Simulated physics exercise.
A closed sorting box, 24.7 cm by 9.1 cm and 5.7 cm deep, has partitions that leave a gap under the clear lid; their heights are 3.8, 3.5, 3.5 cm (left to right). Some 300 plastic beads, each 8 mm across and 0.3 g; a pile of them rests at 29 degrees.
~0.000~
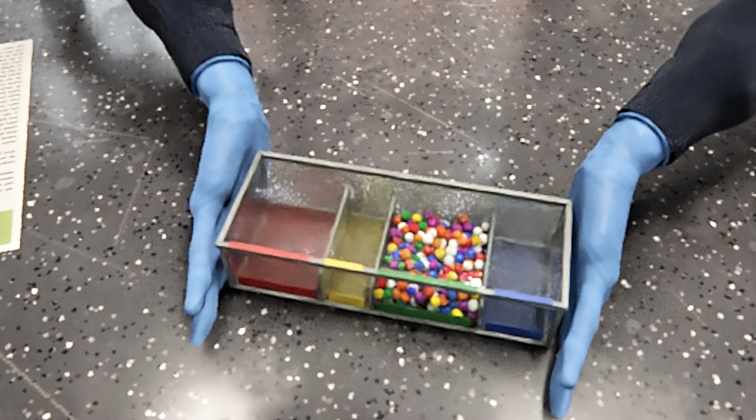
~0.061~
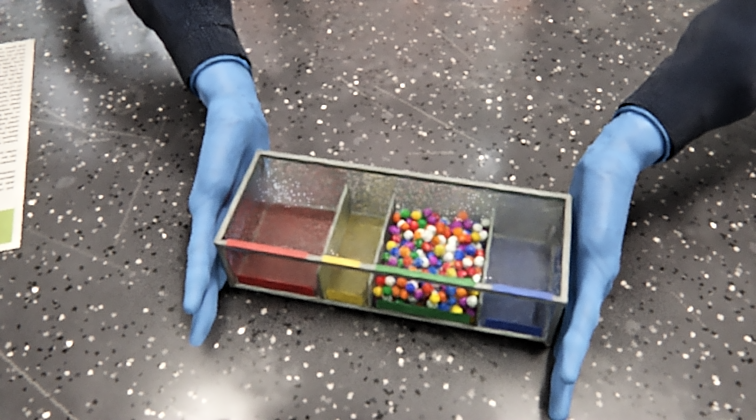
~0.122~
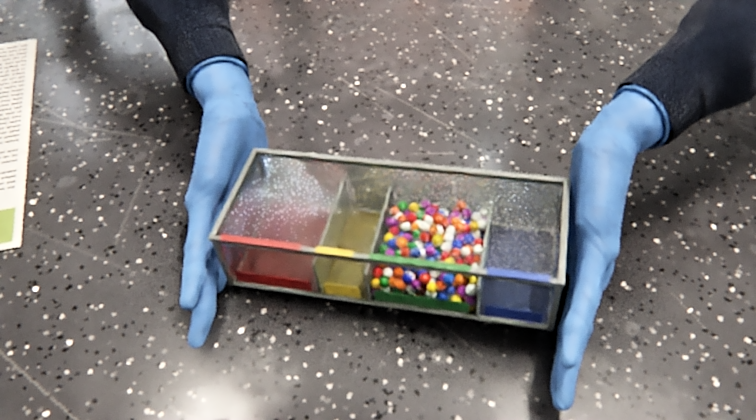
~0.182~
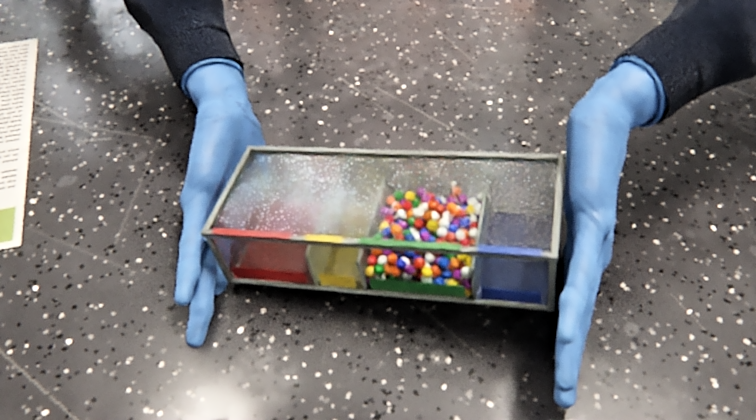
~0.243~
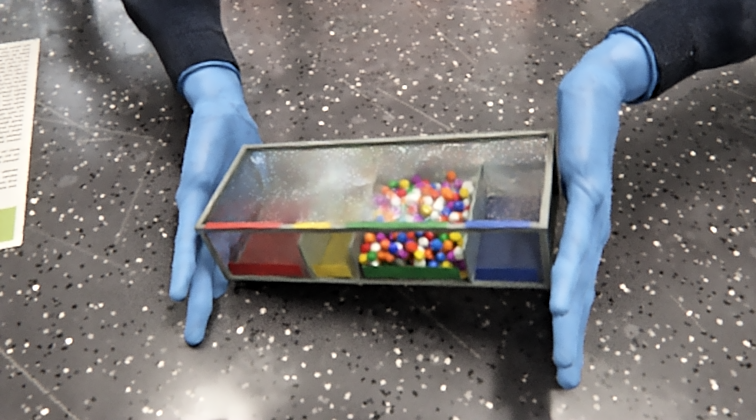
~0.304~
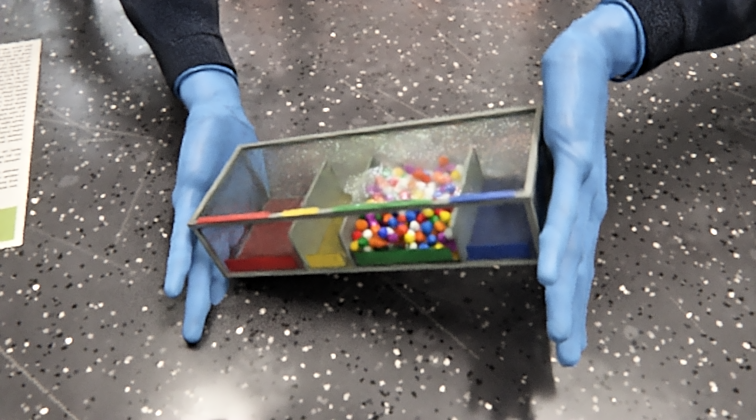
On a speckled dark surface, blue-gloved hands tilting a clear partitioned box, raising its right end, with colourful beads in the green section.
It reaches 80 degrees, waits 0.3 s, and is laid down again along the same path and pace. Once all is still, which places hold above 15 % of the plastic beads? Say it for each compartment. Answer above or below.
Red: Above, blue: Below, green: Above, yellow: Below.
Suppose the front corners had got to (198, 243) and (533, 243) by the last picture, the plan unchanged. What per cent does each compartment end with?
Red 45, blue 0, green 50, yellow 5.
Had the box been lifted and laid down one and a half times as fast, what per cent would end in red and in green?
Red 45, green 50.
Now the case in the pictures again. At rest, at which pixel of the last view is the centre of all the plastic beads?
Around (347, 235).
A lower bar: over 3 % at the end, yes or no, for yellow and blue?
Yellow yes; blue no.
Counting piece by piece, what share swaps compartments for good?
About 55 per cent.
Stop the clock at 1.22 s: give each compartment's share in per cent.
Red 30, blue 0, green 55, yellow 15.
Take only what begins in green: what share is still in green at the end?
Some 40 per cent.
After 1.22 s, tilt 80 degrees; red 30 %, green 55 %, yellow 15 %.
After 1.82 s, tilt 40 degrees; red 50 %, green 45 %, yellow 5 %.
After 2.48 s, tilt 0 degrees; red 50 %, green 45 %, yellow 10 %.
In the end, at 3.0 s, red 50 %, blue 0 %, green 45 %, yellow 10 %.
